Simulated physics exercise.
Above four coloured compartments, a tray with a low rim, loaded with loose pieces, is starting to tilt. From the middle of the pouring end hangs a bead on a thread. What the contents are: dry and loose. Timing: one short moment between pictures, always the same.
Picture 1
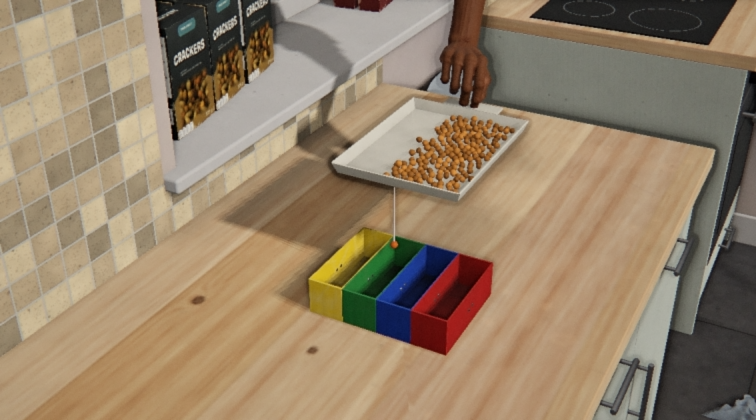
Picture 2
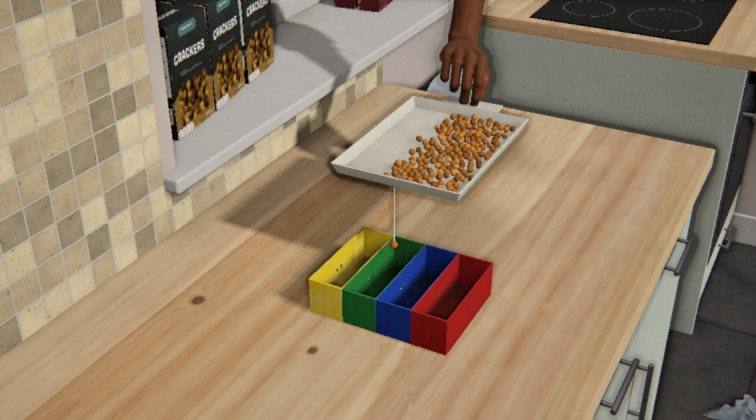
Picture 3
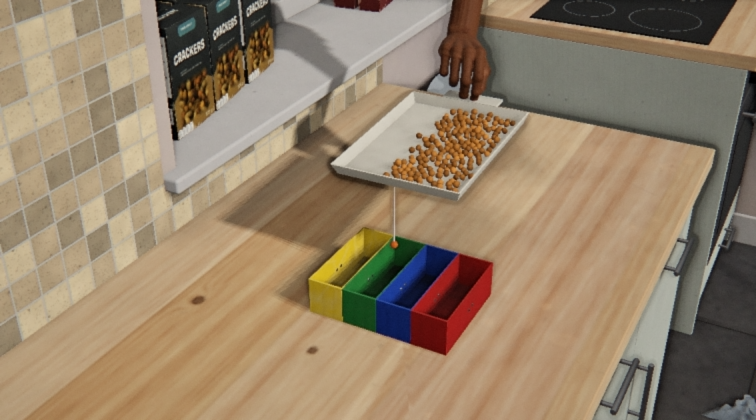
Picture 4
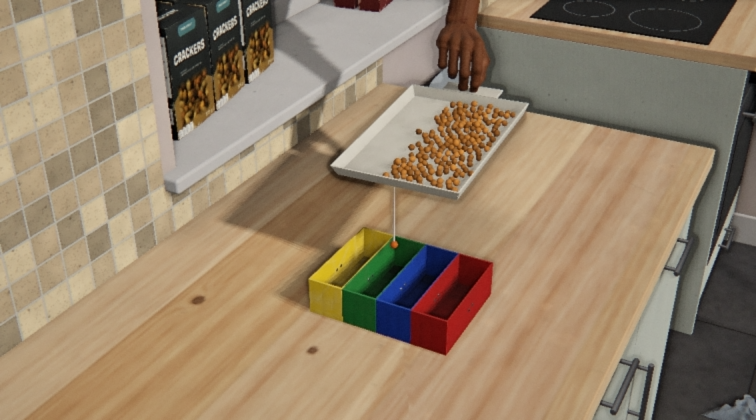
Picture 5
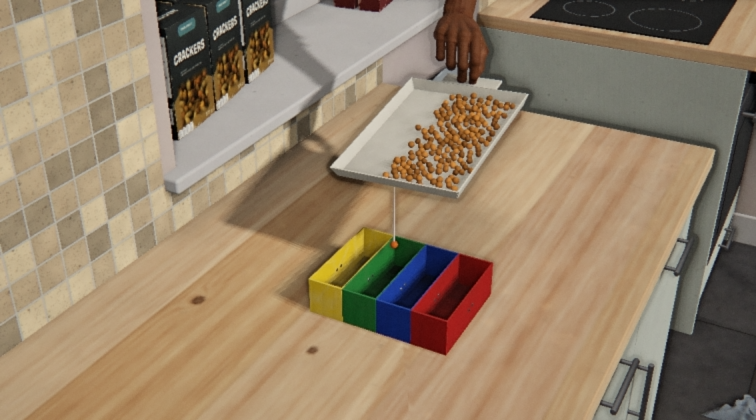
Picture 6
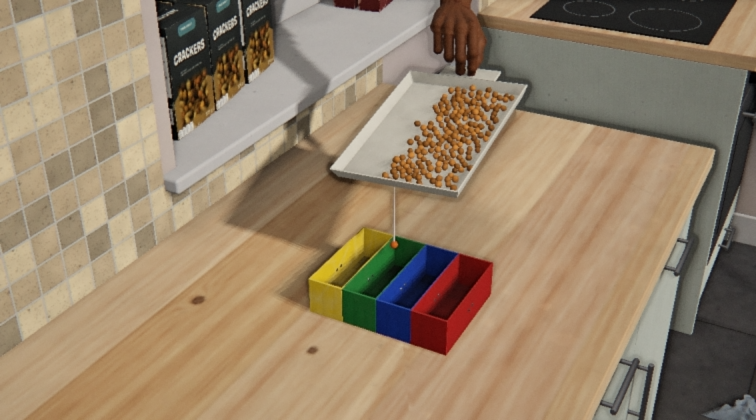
To begin with, a hand holds a shallow tray of roasted chickpeas almost level above yellow, green, blue and red compartments, a small bead hanging beneath its near edge. The hand then gradually raises the tray's far end, tilting it slightly toward the near left corner, while the chickpeas barely shift.
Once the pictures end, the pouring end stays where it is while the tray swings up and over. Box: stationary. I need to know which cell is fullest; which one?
That is the yellow cell.
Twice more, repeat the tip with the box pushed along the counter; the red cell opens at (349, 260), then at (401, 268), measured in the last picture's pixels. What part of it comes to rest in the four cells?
The first yields 80 per cent and the second 100 per cent.
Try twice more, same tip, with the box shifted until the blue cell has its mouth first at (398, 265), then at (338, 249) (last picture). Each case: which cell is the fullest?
In order: That yellow cell, blue.
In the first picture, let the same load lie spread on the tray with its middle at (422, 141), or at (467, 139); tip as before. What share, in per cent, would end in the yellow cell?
In order, 30 % then 30 %.
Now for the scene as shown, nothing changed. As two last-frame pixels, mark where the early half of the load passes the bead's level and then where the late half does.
It passes near (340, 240) first and then near (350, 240).
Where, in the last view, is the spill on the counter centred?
Roughly at (300, 278).
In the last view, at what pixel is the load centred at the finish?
Centre at rest, last view: Approx. (334, 288).
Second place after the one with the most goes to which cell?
The answer here is the green one.
Soon after the last picture, tray tipped steeply; nearly all on the tray; a stray few in the yellow cell; a small part falling or outside the box.
A little later, tray tipped right over; a stray few on the tray; about a third in the yellow cell; a small part in the green cell; a stray few in the blue cell; about half falling or outside the box.
Later still, tray tipped past a quarter turn; about a third in the yellow cell; about a quarter in the green cell; a stray few in the blue cell; a stray few in the red cell; about half falling or outside the box.
At rest, tray tipped past a quarter turn; about a third in the yellow cell; about a quarter in the green cell; a stray few in the blue cell; a stray few in the red cell; about half outside the box.
